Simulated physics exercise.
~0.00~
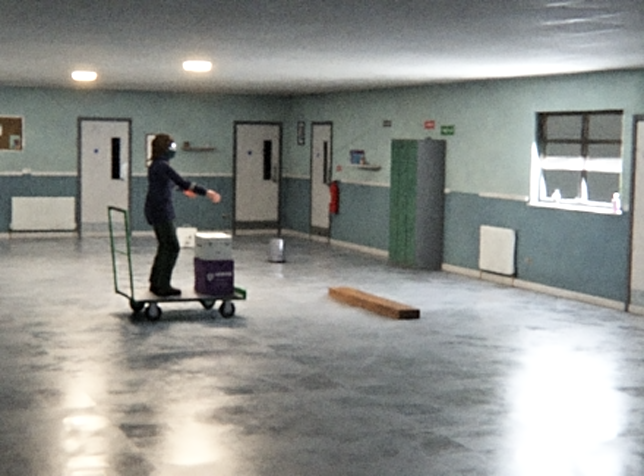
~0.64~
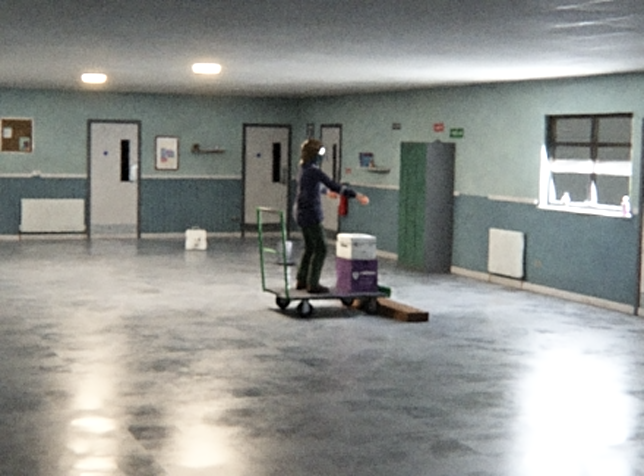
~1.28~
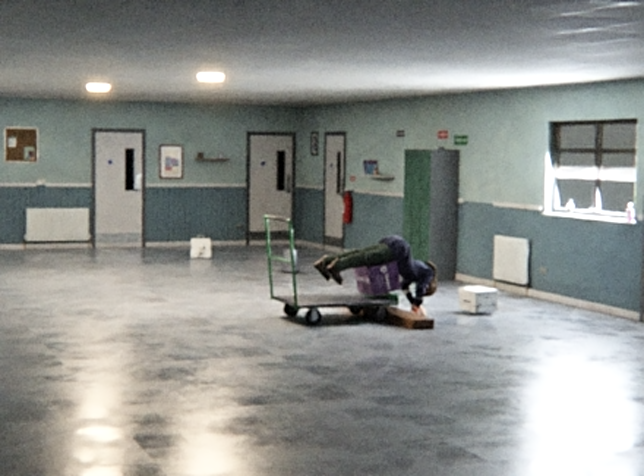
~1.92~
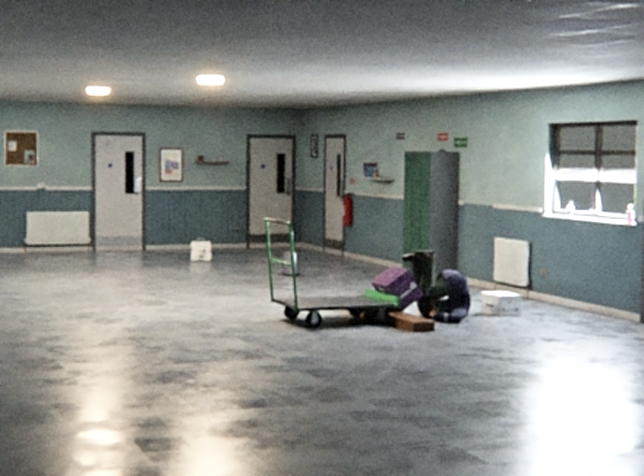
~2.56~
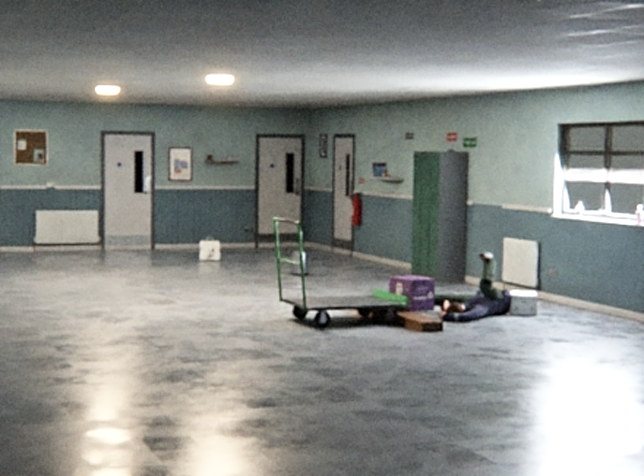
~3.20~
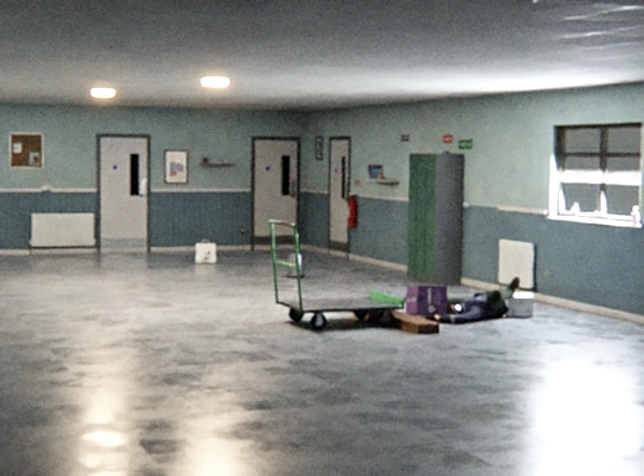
In a hall, a trolley stops against a low step, pitching its rider and boxes over it.
